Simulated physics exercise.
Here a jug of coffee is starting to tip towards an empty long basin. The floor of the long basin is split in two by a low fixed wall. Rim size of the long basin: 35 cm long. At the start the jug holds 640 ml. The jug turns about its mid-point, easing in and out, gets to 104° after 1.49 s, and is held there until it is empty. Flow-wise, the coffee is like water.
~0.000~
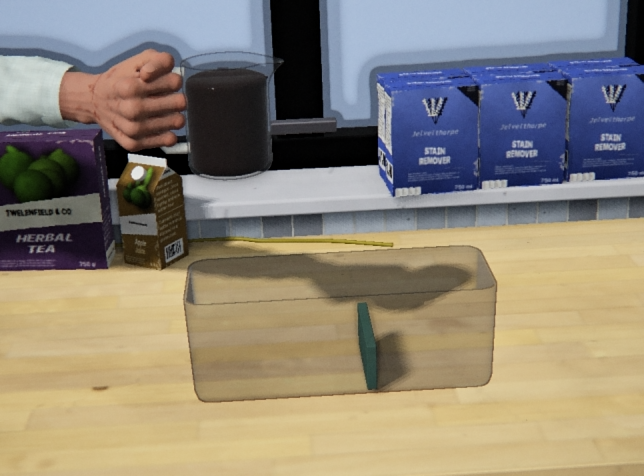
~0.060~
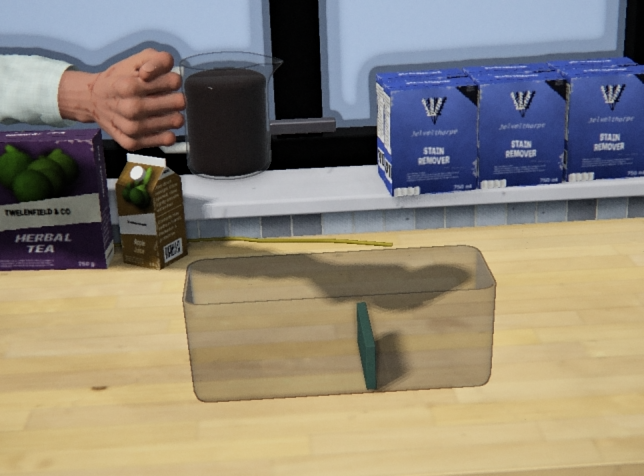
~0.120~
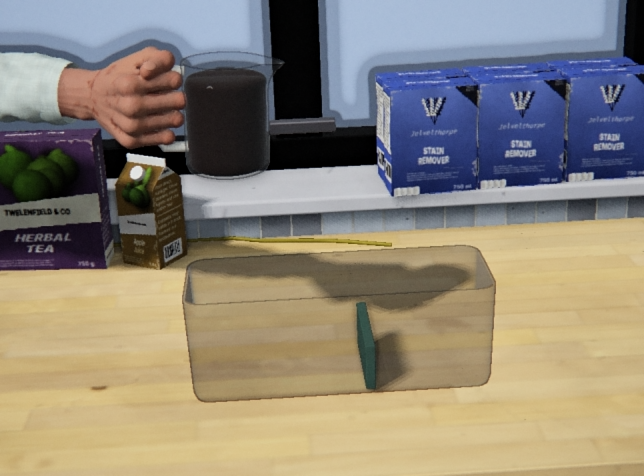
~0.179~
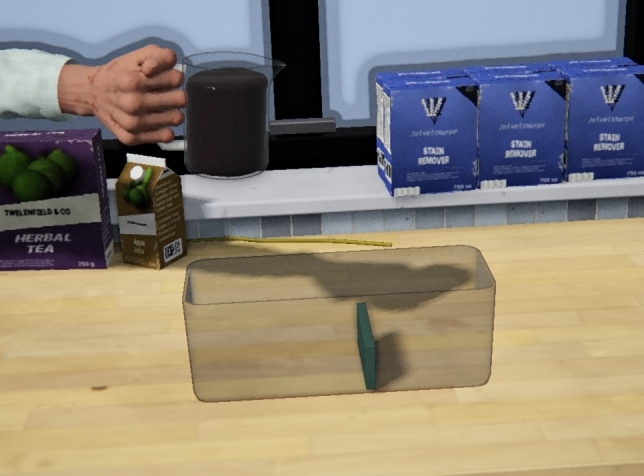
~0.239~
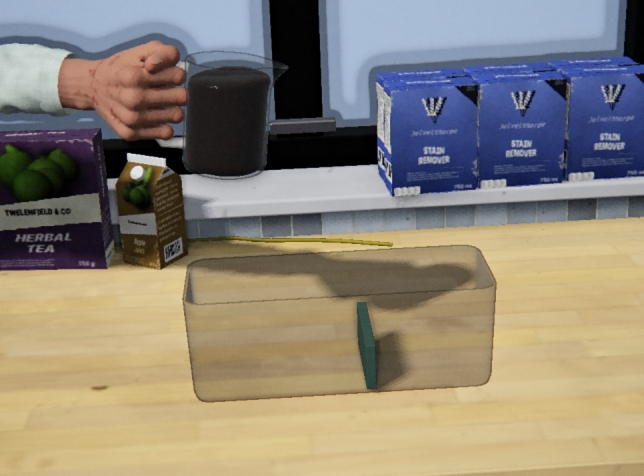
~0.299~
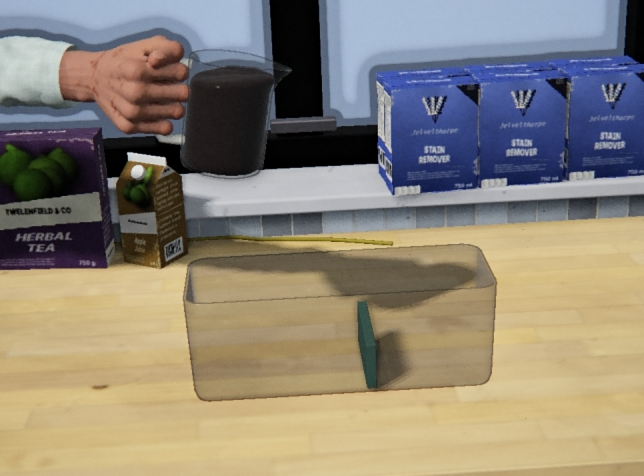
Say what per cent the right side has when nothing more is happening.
It has about 62 per cent.
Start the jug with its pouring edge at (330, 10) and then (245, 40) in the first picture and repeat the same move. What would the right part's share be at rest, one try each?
First 90, then 5 per cent.
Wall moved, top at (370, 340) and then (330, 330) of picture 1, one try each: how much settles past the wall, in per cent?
The first try gives 60 percent and the second 95 percent.
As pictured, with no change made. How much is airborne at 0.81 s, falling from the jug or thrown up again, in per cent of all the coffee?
Estimate: About 12 % of all of it.
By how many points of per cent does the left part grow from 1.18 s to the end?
Roughly 32 in a hundred.
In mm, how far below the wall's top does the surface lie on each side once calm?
Left 48 mm, right 34 mm.
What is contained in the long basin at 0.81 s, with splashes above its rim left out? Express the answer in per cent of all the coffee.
About 2 per cent.
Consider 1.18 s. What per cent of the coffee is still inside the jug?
About 36 percent.
By 0.81 s the tilt is 59° and 86 per cent is still to pour, 1 is left of the wall and 2 right of it.
By 1.18 s the tilt is 93° and 37 per cent is still to pour, 3 is left of the wall and 36 right of it.
By 1.57 s the tilt is 104° and 4 per cent is still to pour, 28 is left of the wall and 62 right of it.
By 1.99 s the tilt is 104° and 0 per cent is still to pour, 36 is left of the wall and 62 right of it.
At rest 36 per cent lies left of the wall, 62 right of it and 2 outside.
